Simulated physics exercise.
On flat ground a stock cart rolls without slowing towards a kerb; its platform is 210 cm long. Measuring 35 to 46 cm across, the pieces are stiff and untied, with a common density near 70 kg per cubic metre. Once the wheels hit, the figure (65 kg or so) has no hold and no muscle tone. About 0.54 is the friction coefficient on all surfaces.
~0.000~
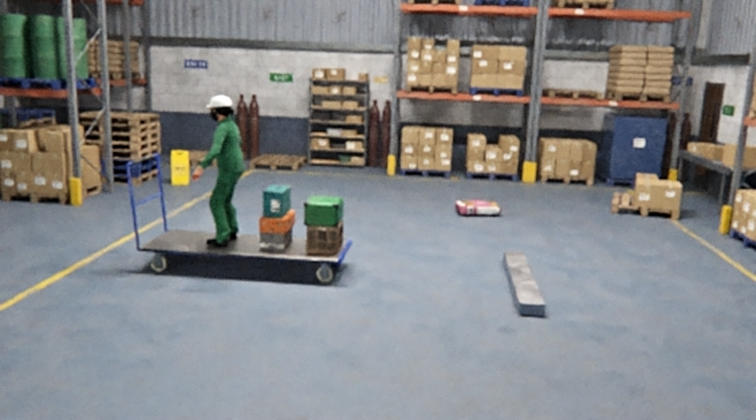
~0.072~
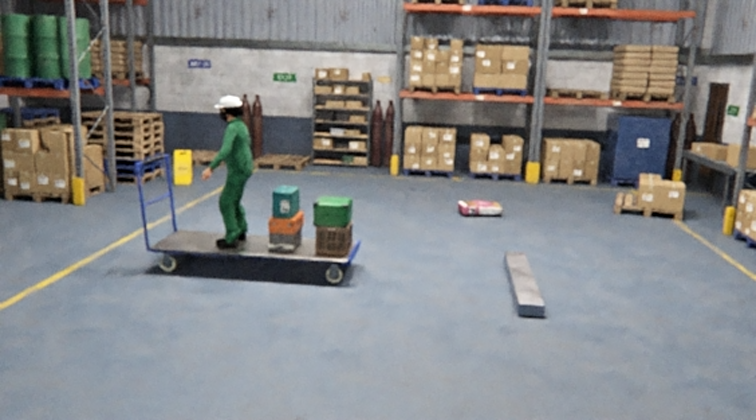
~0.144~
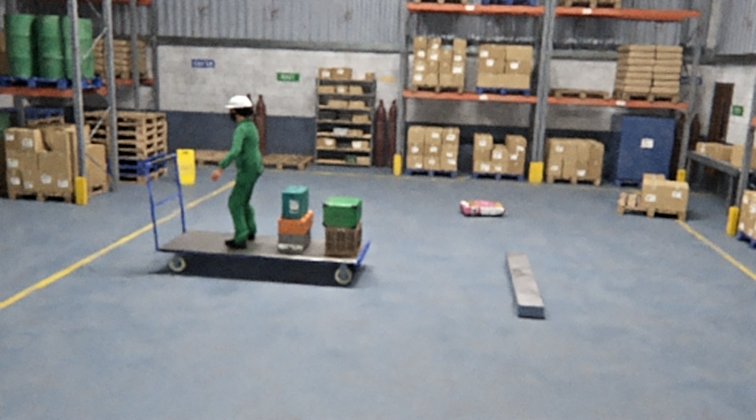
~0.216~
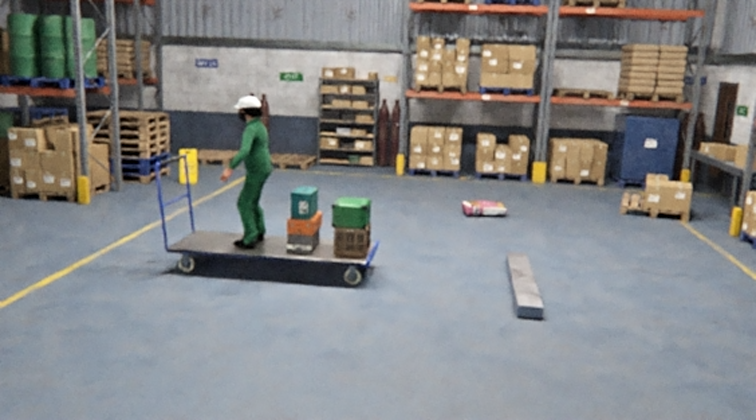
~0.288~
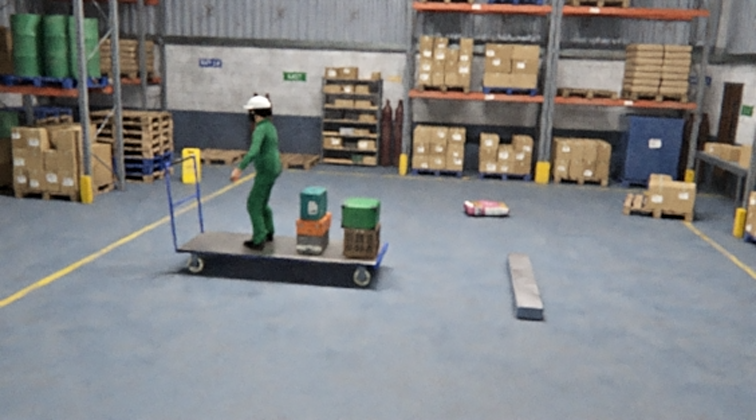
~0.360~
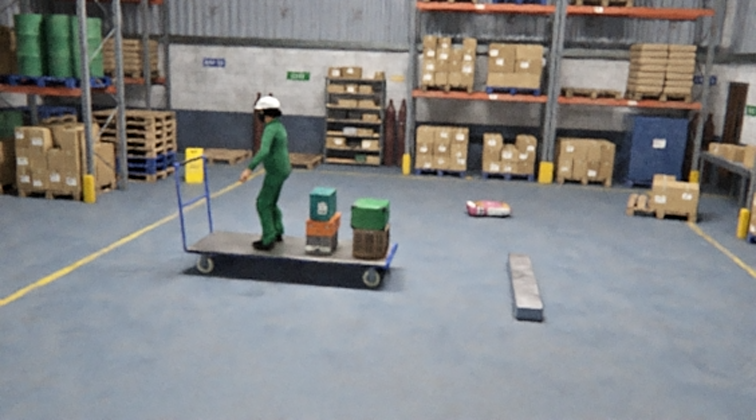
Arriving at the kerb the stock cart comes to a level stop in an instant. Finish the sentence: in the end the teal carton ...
In the end the teal carton is left on the deck.
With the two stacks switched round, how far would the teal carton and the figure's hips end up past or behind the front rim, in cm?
Outcome - teal: 50 cm past rim; hips: 90 cm behind rim.
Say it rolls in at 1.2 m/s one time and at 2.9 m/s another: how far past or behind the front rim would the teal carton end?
Behind by 50 cm the first time, past by 50 cm the second.
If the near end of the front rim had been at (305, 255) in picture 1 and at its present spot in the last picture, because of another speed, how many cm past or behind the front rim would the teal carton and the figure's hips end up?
In that case teal 50 past, hips 0 past.
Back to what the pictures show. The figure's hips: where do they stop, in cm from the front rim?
The hips end up about 100 cm behind the front rim.
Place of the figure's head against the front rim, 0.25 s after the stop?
Position: Approx. 100 cm behind the front rim.
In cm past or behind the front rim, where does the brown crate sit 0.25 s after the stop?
Behind the rim, near 20 cm.
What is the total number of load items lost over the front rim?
Count: 0.
The wheels strike at 1.33 s.
After 1.58 s the teal carton is 52 cm behind the rim, tilted 15°, near (474, 213) in the last picture's view.
After 1.88 s the teal carton is 33 cm behind the rim, tilted 15°, near (494, 215) in the last picture's view.
After 2.33 s the teal carton is 32 cm behind the rim, tilted 10°, near (494, 218) in the last picture's view.
When all is still (3.9 s), nothing is past the rim; behind it, orange toolbox, teal carton, green suitcase, grey carton, brown crate and the figure's hips.
